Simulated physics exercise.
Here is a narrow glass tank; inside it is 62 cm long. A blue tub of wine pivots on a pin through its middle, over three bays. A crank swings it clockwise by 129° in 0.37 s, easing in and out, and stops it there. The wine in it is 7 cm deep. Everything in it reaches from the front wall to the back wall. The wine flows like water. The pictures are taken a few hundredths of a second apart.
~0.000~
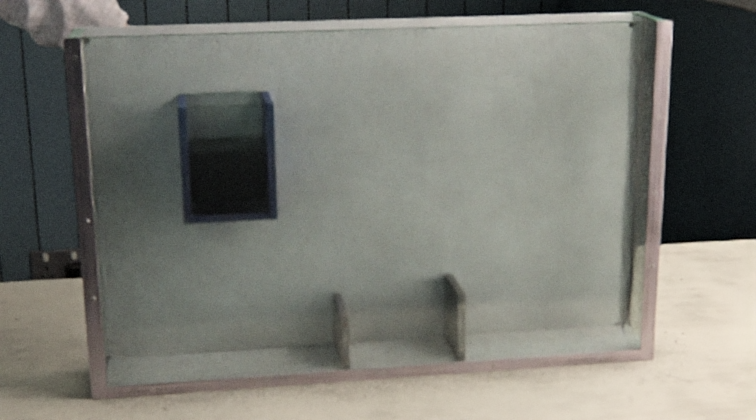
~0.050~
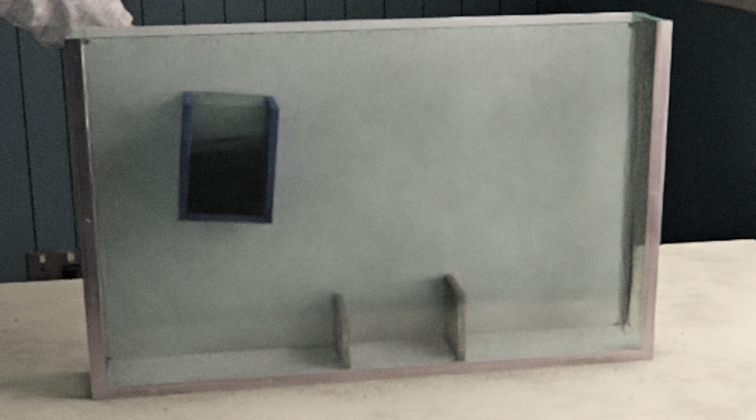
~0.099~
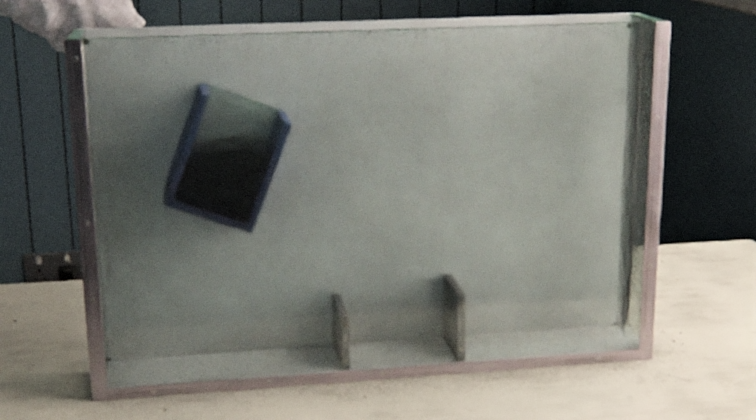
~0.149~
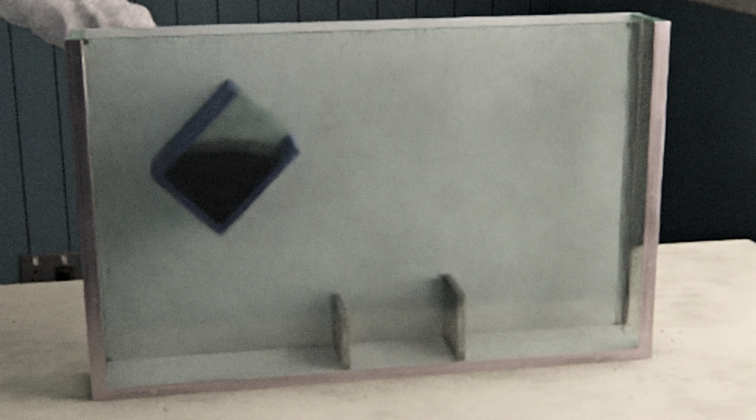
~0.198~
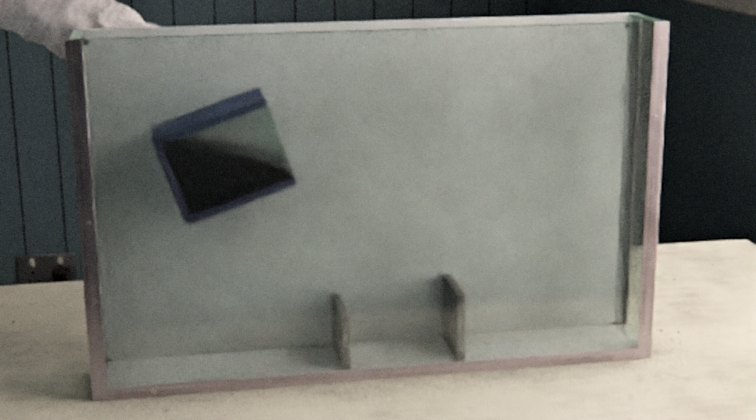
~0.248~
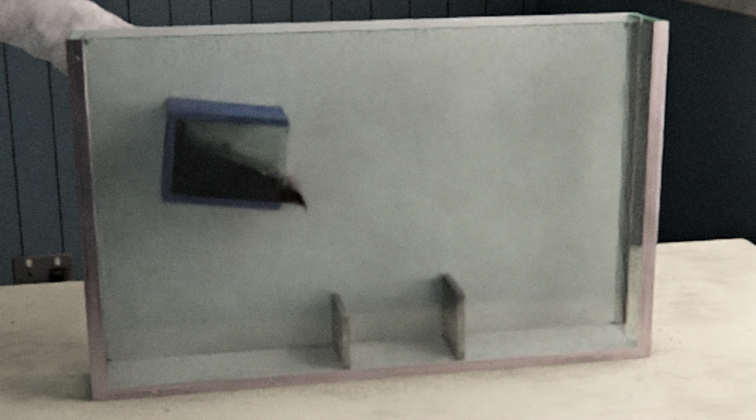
A narrow glass tank stands on a pale tabletop before dark panelling, seen from the front and slightly above by a still camera. A blue-edged tub of dark liquid hangs at its upper left, above two low grey dividers on the floor, while a pale-sleeved arm rests behind the top left corner. The tub turns clockwise onto its side, its liquid shifting, and a little dark liquid slips over the lip at the right.
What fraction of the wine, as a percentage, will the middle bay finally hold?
About 10 per cent.
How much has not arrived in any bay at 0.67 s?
Some 30 per cent.
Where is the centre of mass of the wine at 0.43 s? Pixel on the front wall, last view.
Around (279, 284).
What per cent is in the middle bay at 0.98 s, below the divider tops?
Near 8 in a hundred.
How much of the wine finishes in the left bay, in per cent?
Some 88 per cent.
After 0.43 s 52 per cent has yet to come down; below, left 48, middle 0, right 0.
After 0.67 s 29 per cent has yet to come down; below, left 70, middle 2, right 0.
After 0.98 s 0 per cent has yet to come down; below, left 91, middle 7, right 2.
In the end the left bay holds 88, the middle 9 and the right 2 per cent.
